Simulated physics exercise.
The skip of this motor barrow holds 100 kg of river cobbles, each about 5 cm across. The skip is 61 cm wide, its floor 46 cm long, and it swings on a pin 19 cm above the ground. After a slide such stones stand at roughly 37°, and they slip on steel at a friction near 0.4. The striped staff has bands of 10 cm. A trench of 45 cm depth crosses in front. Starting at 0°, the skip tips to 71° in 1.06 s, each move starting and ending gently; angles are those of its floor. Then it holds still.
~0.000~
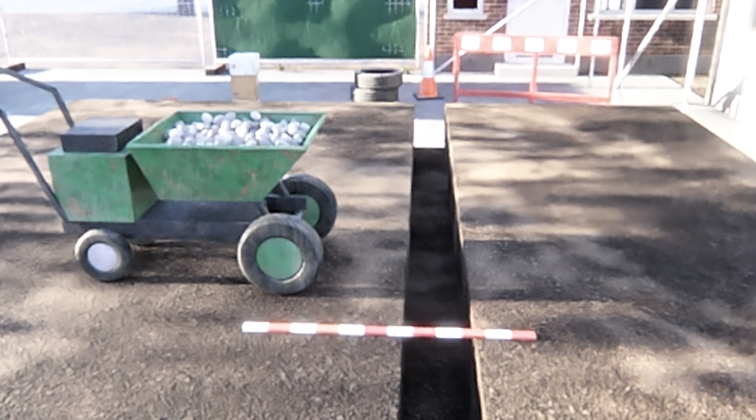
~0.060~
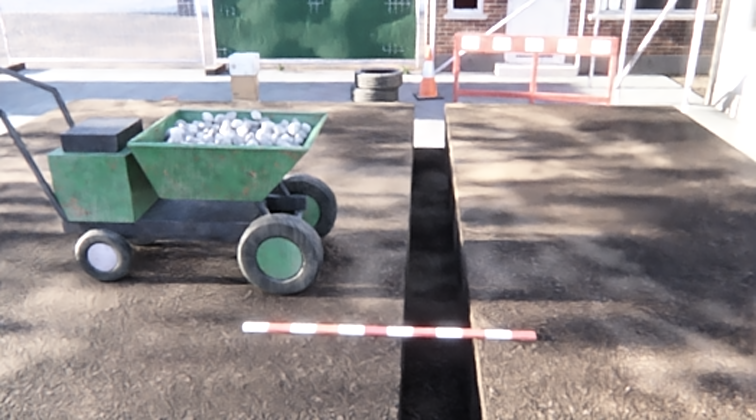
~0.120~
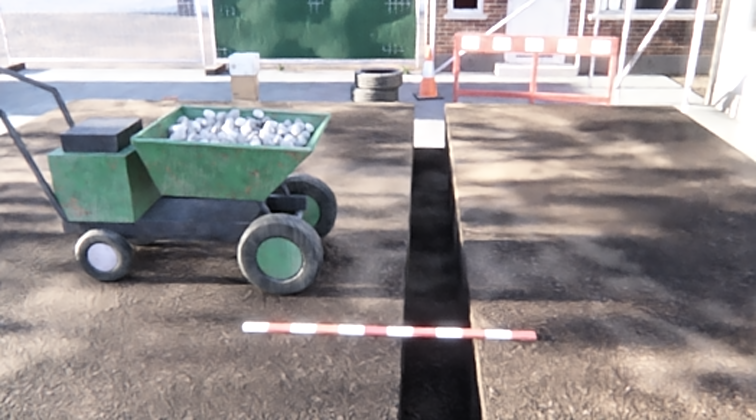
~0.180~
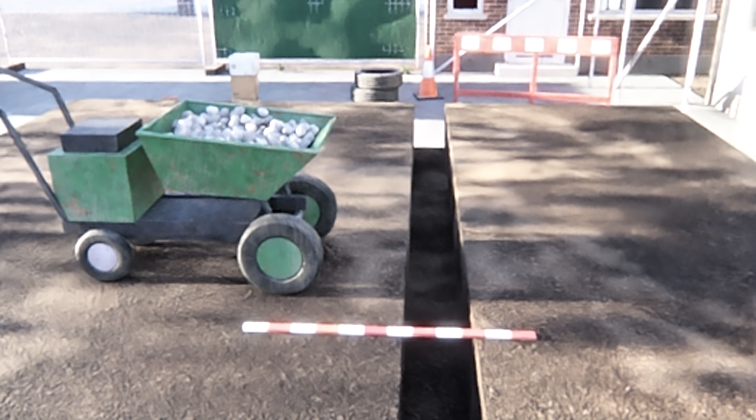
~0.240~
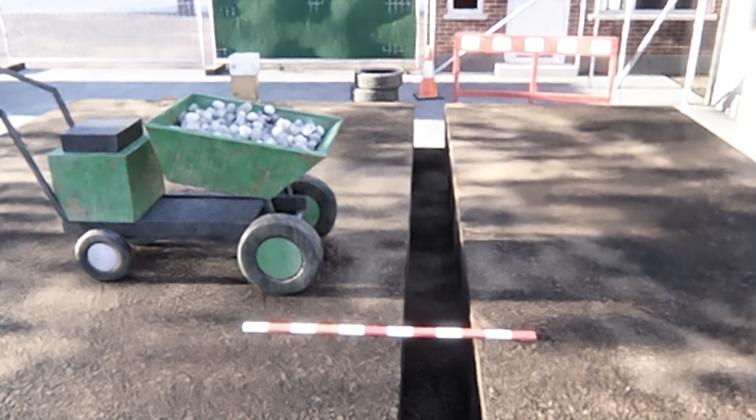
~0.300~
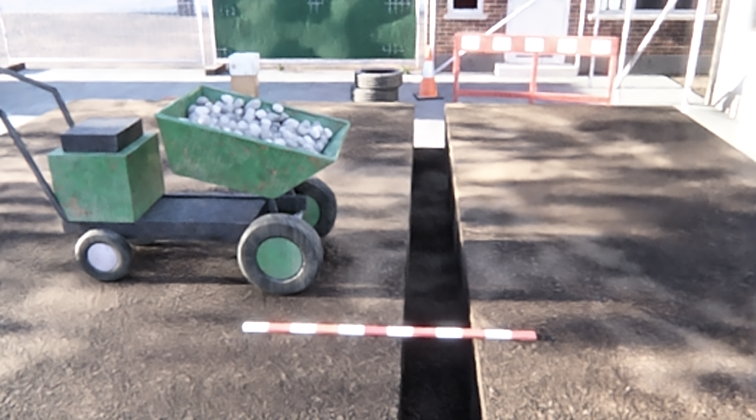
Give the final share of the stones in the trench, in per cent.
Some 87 per cent of it.
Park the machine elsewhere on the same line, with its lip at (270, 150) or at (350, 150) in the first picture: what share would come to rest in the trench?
Near 85 per cent from the first place, 35 from the second.
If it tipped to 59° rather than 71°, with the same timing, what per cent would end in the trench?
In that case some 80 per cent.
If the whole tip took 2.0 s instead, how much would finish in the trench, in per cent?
It would be near 95 per cent.
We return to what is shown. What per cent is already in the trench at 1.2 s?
Some 45 per cent.
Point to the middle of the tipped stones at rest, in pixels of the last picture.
Around (442, 332).
After 0.8 s the floor is at 60°; 100 % in the skip; the foremost stones are at (395, 200).
After 1.2 s the floor is at 71°; 53 % in the skip, 45 % in the trench, 3 % past the trench; the foremost stones are at (479, 260).
After 1.5 s the floor is at 71°; 15 % in the skip, 72 % in the trench, 13 % past the trench; the foremost stones are at (572, 260).
After 3.5 s the floor is at 71°; 0 % in the skip, 87 % in the trench, 13 % past the trench; the foremost stones are at (635, 249).
